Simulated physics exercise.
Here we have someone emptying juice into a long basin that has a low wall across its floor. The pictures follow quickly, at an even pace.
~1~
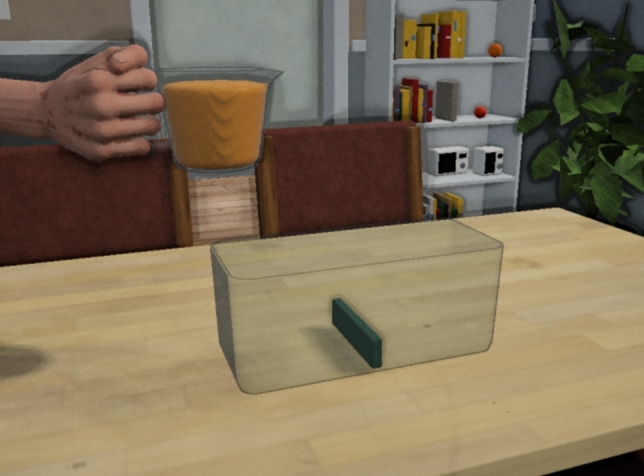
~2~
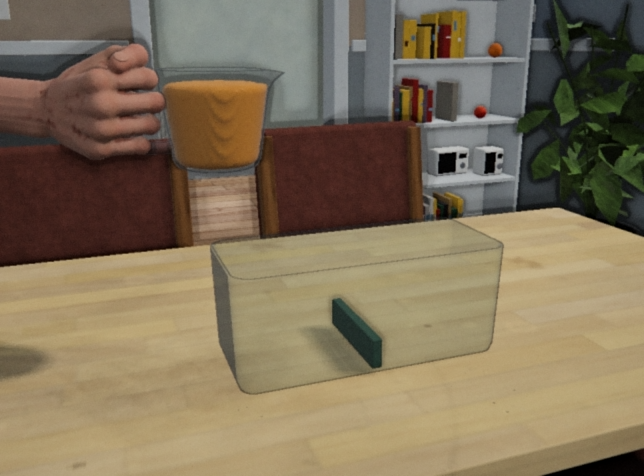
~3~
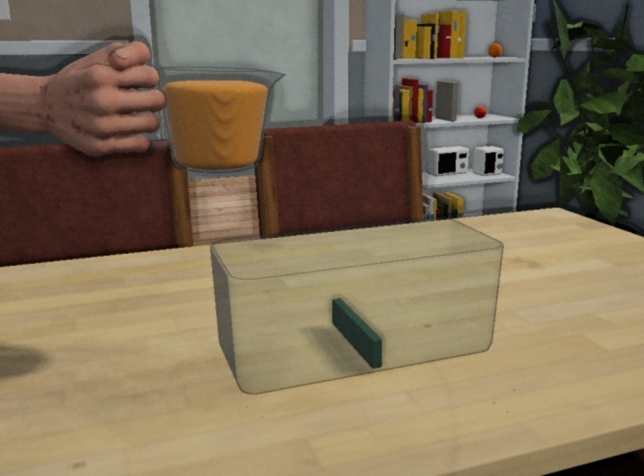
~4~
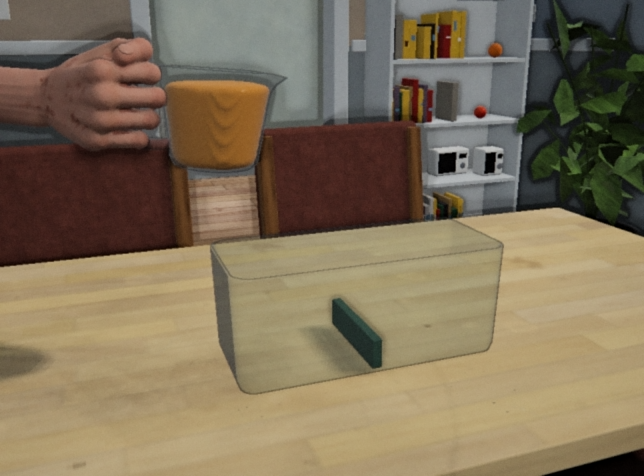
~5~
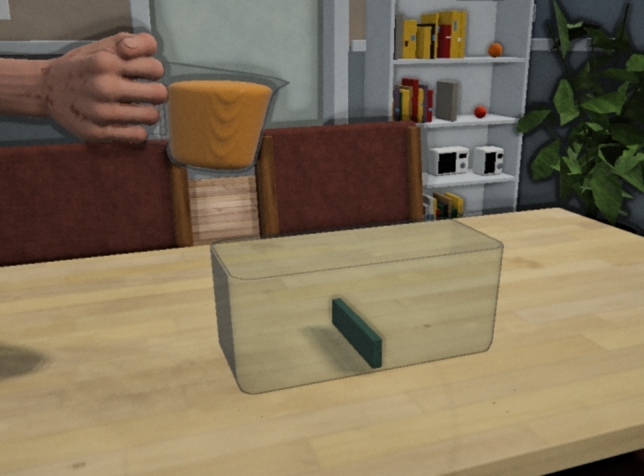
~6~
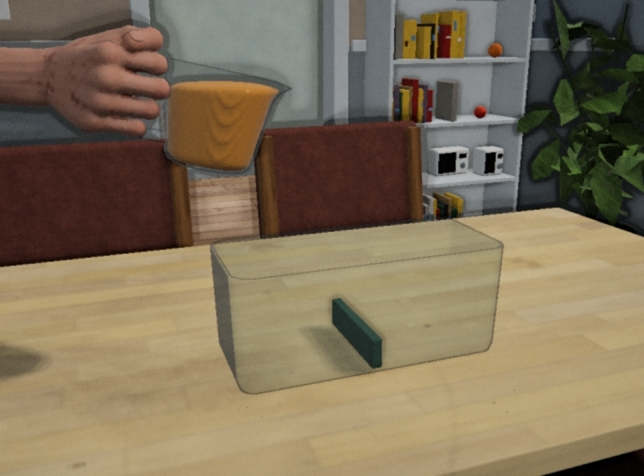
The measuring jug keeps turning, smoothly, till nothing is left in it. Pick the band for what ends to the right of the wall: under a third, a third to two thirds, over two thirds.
The share right of the wall is under a third.
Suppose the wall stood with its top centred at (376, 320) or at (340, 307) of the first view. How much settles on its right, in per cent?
The first gives 10 %, the second 40 %.
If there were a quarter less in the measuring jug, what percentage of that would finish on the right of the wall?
Near 5 %.
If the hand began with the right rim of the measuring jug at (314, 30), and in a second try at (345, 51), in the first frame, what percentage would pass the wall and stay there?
About 75 and 85 per cent.
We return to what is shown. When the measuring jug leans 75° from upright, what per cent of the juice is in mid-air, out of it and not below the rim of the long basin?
Roughly 25 in a hundred.
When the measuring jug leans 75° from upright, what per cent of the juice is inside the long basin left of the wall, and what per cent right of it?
The left part 10 per cent, the right part 5.
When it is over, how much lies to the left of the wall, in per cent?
Some 75 per cent.
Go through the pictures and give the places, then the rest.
Tilt 0°; pouring edge (284, 70); surface from (161, 87) to (264, 85); the long basin's rim runs from (220, 262) to (476, 232); the wall's top is at (356, 319), in the first frame.
Tilt 1°; pouring edge (284, 71); surface from (161, 87) to (264, 84), in the second frame.
Tilt 2°; pouring edge (285, 73); surface from (163, 86) to (266, 85), in the third frame.
Tilt 5°; pouring edge (287, 77); surface from (163, 86) to (267, 86), in the fourth frame.
Tilt 9°; pouring edge (289, 81); surface from (166, 86) to (270, 87), in the fifth frame.
Tilt 13°; pouring edge (292, 88); surface from (169, 88) to (276, 88), in the sixth frame.
A moment on, the measuring jug is tipped on its side and 60 per cent is still to pour, 10 is left of the wall and 3 right of it.
Next, the measuring jug is tipped right over and 6 per cent is still to pour, 66 is left of the wall and 18 right of it.
Then the measuring jug is tipped right over and 0 per cent is still to pour, 76 is left of the wall and 22 right of it.
Later the measuring jug is tipped right over and 0 per cent is still to pour, 76 is left of the wall and 23 right of it.
At rest 76 per cent lies left of the wall, 22 right of it and 2 outside.
